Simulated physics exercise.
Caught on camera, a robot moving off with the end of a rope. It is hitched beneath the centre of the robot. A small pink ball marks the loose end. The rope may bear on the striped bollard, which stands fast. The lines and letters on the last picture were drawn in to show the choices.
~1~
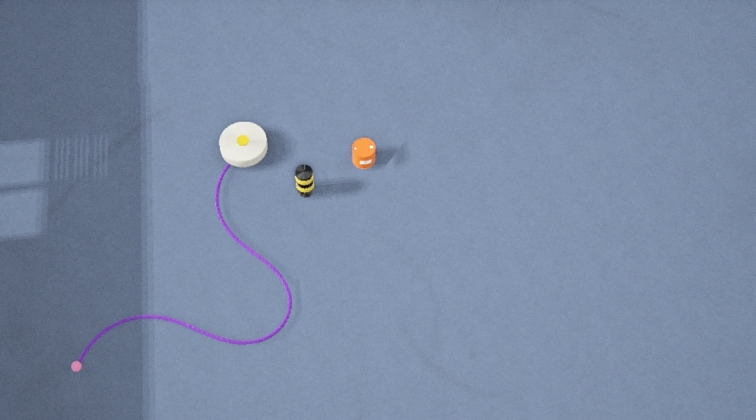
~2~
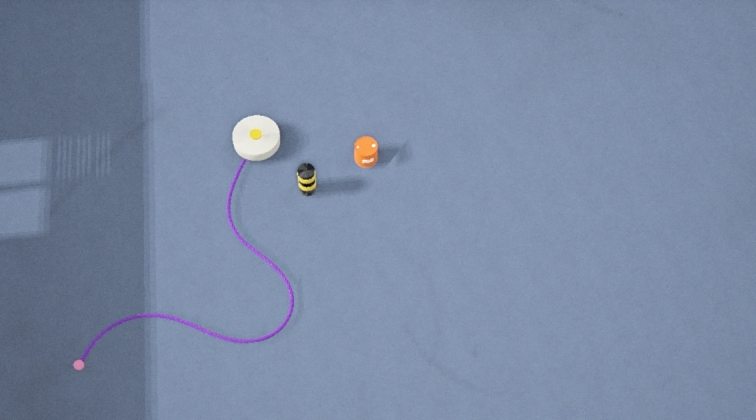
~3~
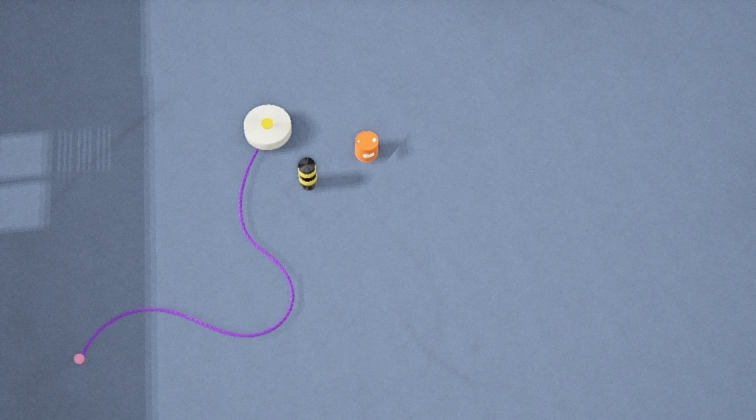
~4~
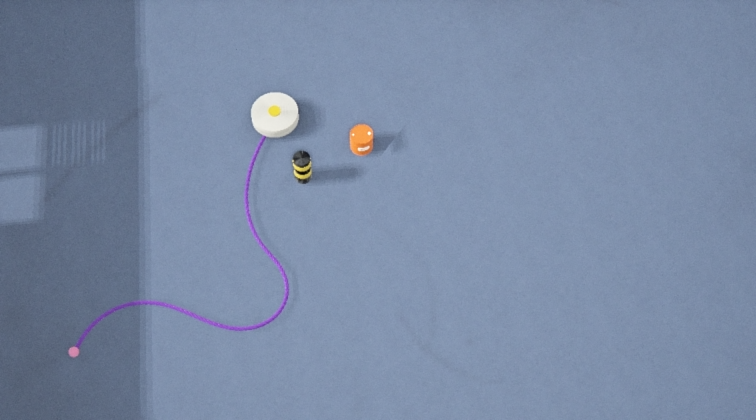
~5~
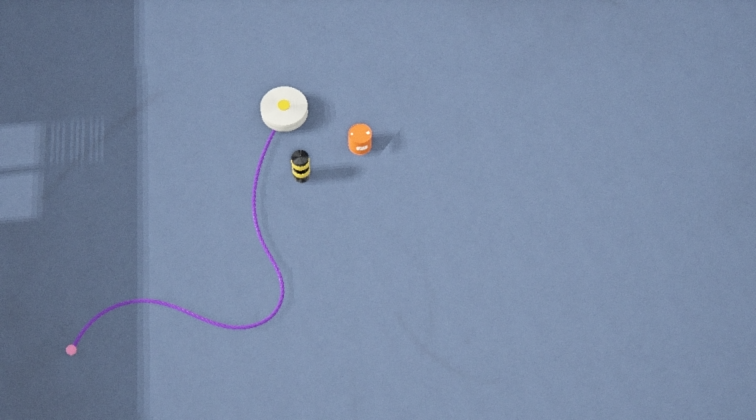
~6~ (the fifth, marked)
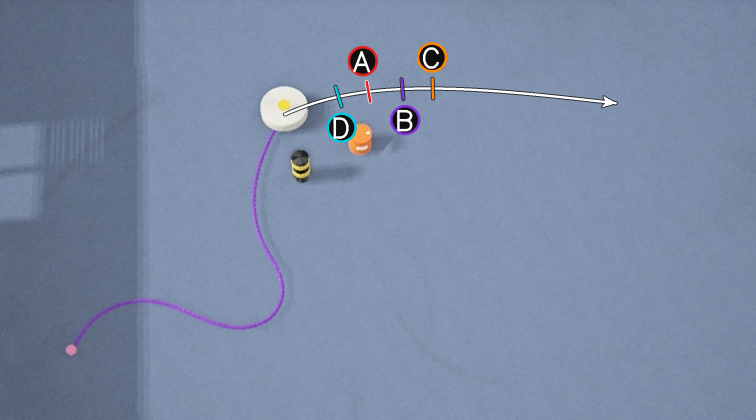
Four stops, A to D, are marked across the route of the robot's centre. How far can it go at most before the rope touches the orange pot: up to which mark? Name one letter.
Stop at C.
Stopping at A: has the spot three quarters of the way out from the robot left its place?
No.
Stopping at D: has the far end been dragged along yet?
By then, no.
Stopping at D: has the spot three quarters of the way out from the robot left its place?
No.
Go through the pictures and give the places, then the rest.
Free end (76, 366); orange pot (364, 153); bollard (305, 181), in the first picture.
Robot (257, 139); orange pot (366, 152), in the second picture.
Robot (268, 128); free end (79, 359), in the third picture.
Robot (275, 116); bollard (303, 168), in the fourth picture.
Robot (284, 110); orange pot (360, 139); bollard (301, 167); free end (71, 350), in the fifth picture.
On the copy, A at (368, 92); B at (403, 89); C at (433, 88); D at (339, 97); the route from (285, 114) via (448, 89) to (616, 103).
On C. First, robot (335, 93), middle of the rope (263, 288), free end (71, 350).
Then, robot (388, 85), middle of the rope (261, 250), free end (71, 350).
Finally, robot (433, 84), middle of the rope (261, 213), free end (73, 346); only the bollard has been touched, if anything.
By contrast, A is safe but short; B is safe but short; D is safe but short.
